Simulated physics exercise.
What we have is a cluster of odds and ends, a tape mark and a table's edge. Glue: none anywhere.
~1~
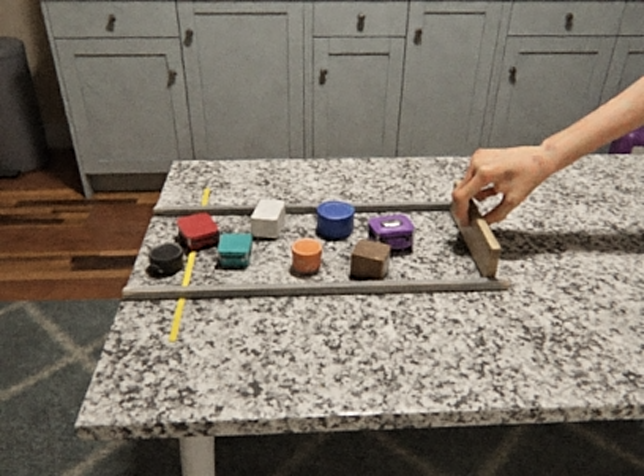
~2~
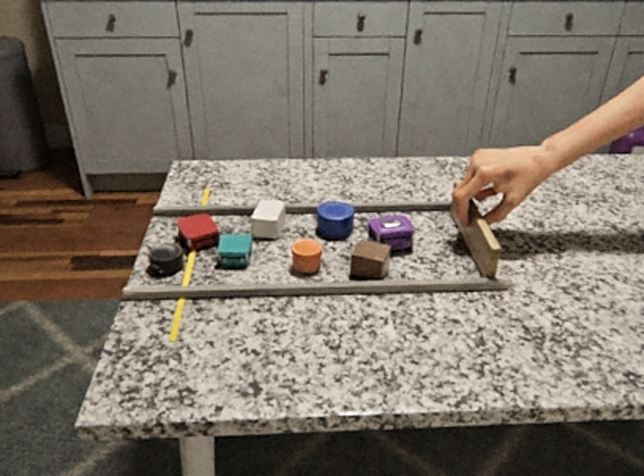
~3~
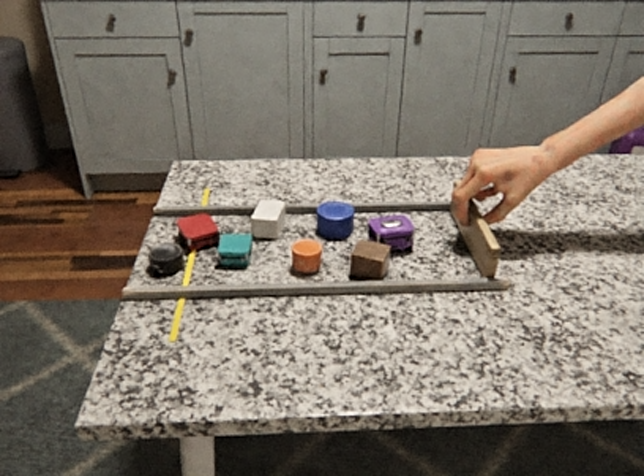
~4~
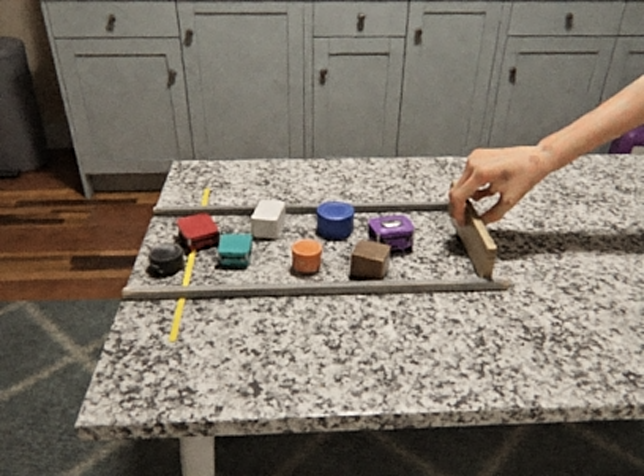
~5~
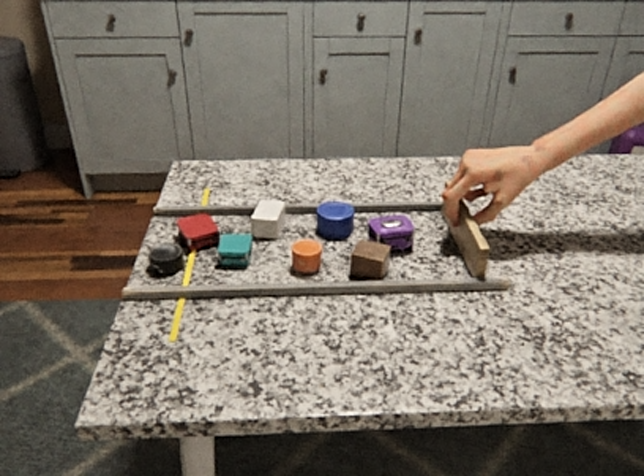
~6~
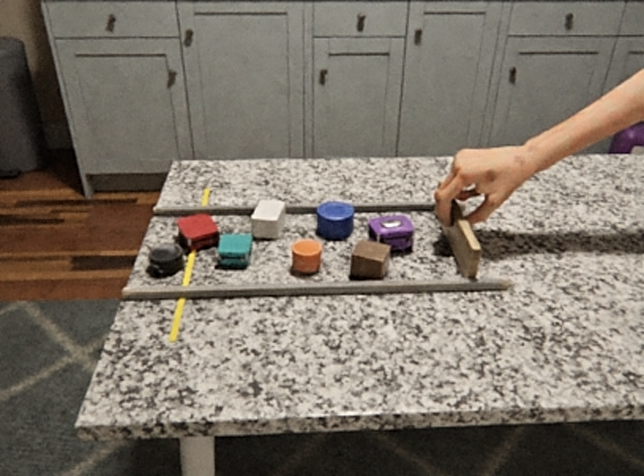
A hand slides a wooden board slightly left toward colorful blocks and tubs sitting still.
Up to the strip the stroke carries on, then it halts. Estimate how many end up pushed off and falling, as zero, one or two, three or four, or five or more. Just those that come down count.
Well, a trio or a quartet drops off the table this time.
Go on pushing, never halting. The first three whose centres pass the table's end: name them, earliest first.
Red case, black tub, turquoise case.
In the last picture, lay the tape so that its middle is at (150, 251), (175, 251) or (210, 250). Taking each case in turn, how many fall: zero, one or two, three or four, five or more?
The falls would be more than four; five or over; one or two.
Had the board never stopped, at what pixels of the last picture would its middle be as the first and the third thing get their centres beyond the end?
I'd put the first at about (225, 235) and the next at about (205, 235).
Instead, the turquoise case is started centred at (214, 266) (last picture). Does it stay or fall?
I reckon it remains in place.
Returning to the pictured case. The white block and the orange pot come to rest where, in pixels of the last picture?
In the last picture the first middle sits at (147, 220) and the other at (147, 257).
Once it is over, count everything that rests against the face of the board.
3 of them.
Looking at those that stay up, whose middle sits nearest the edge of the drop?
That's the white block.
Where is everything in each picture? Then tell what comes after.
The first frame shows black tub (167, 259); red case (198, 233); turquoise case (236, 251); board (473, 227); tape (193, 250).
The second frame shows red case (198, 233); orange pot (307, 257).
The third frame shows turquoise case (236, 251); brown block (371, 260).
The fourth frame shows black tub (167, 259); white block (269, 219).
The fifth frame shows red case (198, 233); board (463, 227).
The sixth frame shows black tub (167, 259); red case (198, 233); turquoise case (236, 251); board (455, 228); tape (193, 250).
Soon after, none off yet; black tub at rest near (167, 259); red case at rest near (198, 233); turquoise case at rest near (236, 251).
By the end, the number that fall off is three or four; fallen, turquoise case, red case and black tub.
